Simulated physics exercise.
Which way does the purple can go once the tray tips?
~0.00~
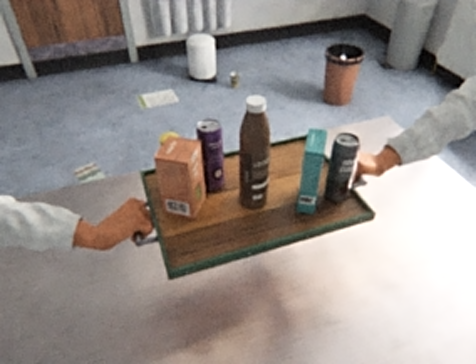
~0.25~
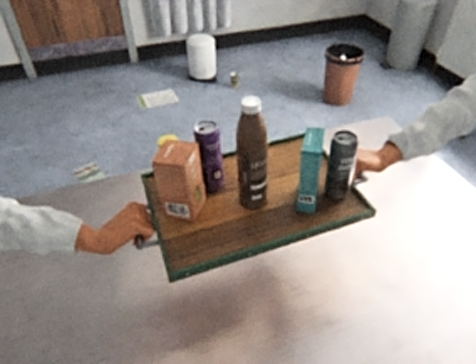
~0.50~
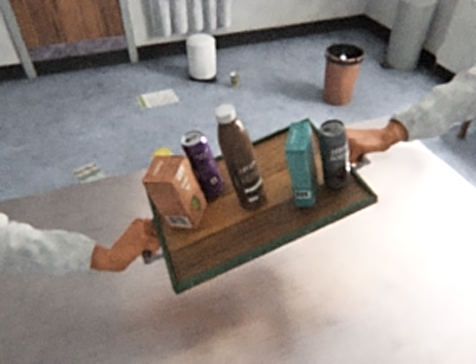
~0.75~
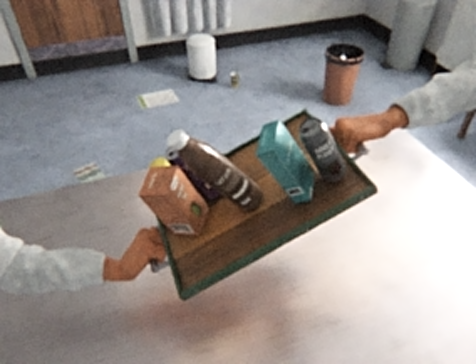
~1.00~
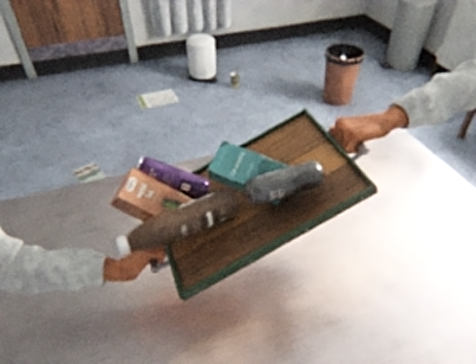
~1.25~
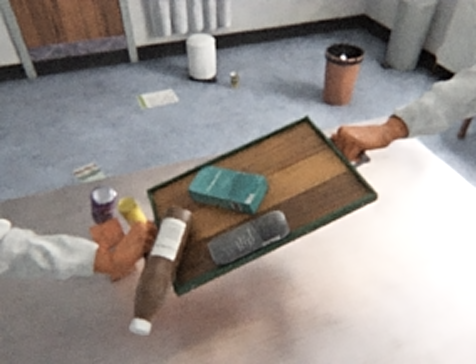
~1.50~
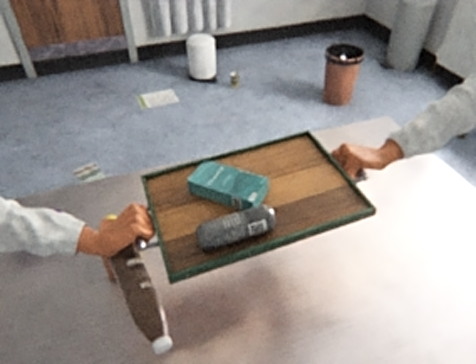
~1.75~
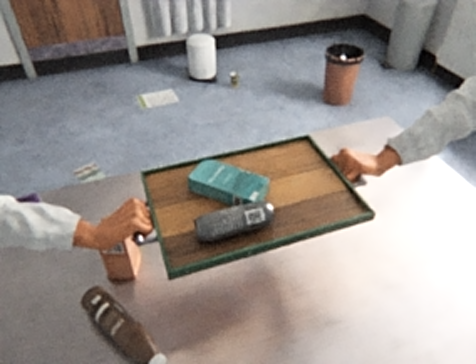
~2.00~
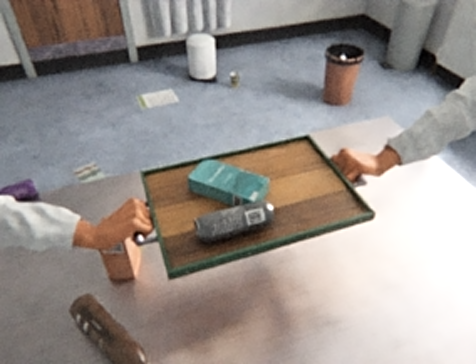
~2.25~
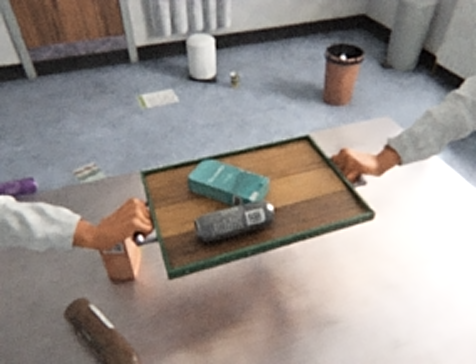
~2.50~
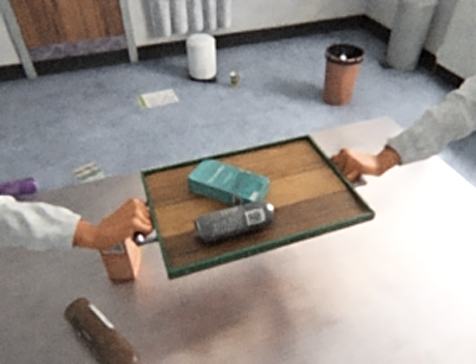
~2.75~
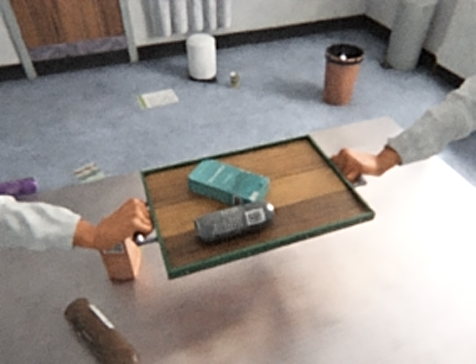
The purple can moves to the left, going off the tray and ending up on its side near the left edge of the view.
